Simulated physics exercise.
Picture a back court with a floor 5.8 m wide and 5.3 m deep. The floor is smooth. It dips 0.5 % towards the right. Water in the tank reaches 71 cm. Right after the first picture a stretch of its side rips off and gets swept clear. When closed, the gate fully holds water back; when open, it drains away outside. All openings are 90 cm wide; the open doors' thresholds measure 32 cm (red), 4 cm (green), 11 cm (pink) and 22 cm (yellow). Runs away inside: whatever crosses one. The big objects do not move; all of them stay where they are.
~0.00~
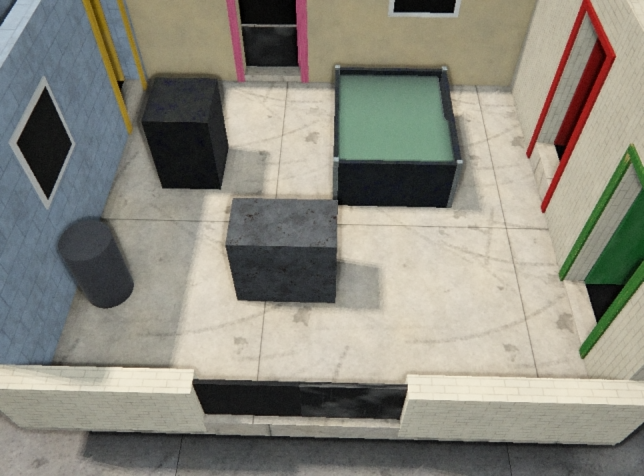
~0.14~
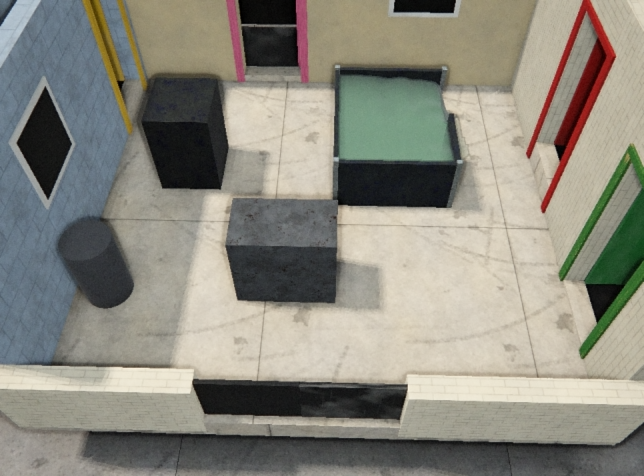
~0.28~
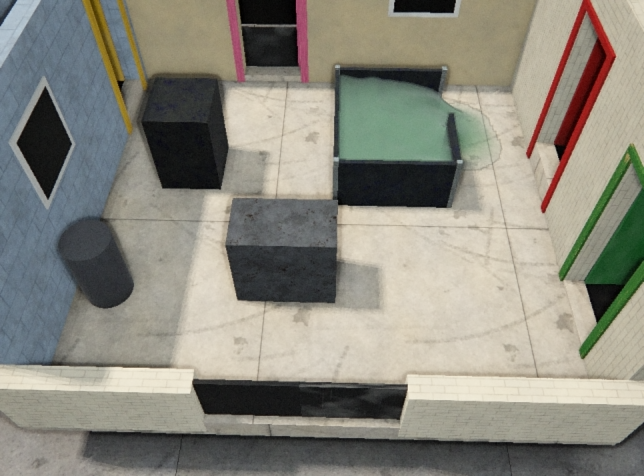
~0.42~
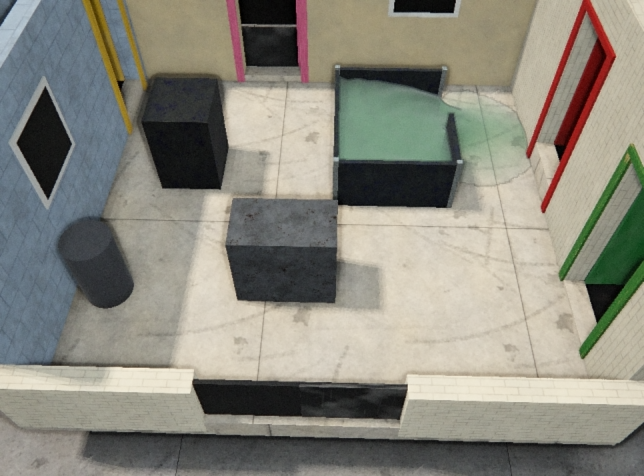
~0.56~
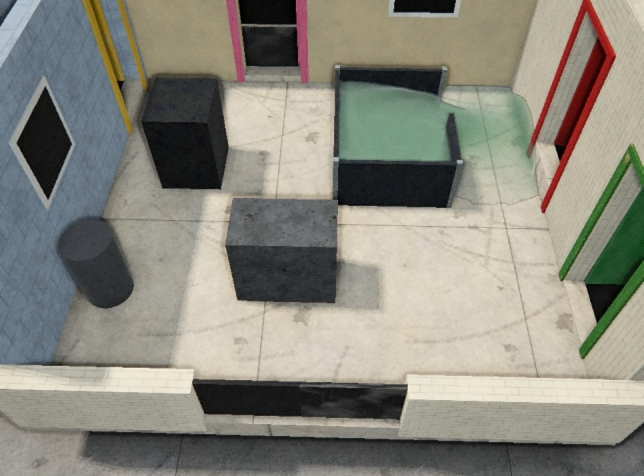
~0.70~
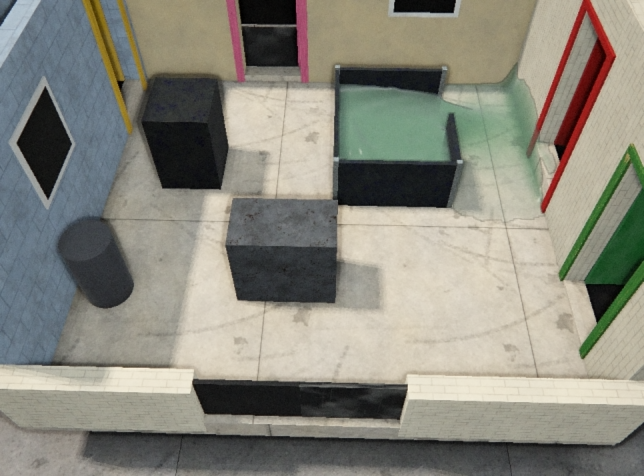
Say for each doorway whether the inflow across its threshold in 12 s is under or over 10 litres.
Inflow in 12 s: Red door, under; green door, over; pink door, under; yellow door, under.
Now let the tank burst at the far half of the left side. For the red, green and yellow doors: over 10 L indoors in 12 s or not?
The red door comes out less than that, the green door more than that and the yellow door more than that.
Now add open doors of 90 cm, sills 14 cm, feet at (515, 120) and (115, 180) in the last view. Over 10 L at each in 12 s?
Taking them in order, the first gets enough and the second too little.
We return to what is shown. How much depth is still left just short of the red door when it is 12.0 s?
5.0 cm.
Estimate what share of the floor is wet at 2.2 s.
I'd say around 35 %.
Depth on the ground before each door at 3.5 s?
Centimetres: Red 16 / green 5 / pink 10 / yellow 19.
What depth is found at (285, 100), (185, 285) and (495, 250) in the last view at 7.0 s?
Spot one 4 cm, spot two 7 cm, spot three 3 cm.
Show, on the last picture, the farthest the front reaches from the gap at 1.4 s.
Somewhere around (571, 319).
After 1.4 s water covers 15 % of the floor and is deepest (59 cm) near (510, 90); red door 23 cm at the sill, 1 L in, green door 2 cm at the sill, 0 L in, pink door not reached, yellow door not reached.
After 2.2 s water covers 35 % of the floor and is deepest (37 cm) near (514, 105); red door 21 cm at the sill, 2 L in, green door 5 cm at the sill, 0 L in, pink door 2 cm at the sill, 0 L in, yellow door not reached.
After 3.5 s water covers 60 % of the floor and is deepest (28 cm) near (510, 90); red door 16 cm at the sill, 2 L in, green door 5 cm at the sill, 0 L in, pink door 10 cm at the sill, 0 L in, yellow door 19 cm at the sill, 0 L in.
After 7.0 s water covers 90 % of the floor and is deepest (18 cm) near (42, 395); red door 8 cm at the sill, 2 L in, green door 6 cm at the sill, 11 L in, pink door 5 cm at the sill, 0 L in, yellow door 10 cm at the sill, 1 L in.
After 12.0 s water covers 100 % of the floor and is deepest (13 cm) near (328, 87); red door 5 cm at the sill, 2 L in, green door 8 cm at the sill, 49 L in, pink door 7 cm at the sill, 0 L in, yellow door 7 cm at the sill, 1 L in.
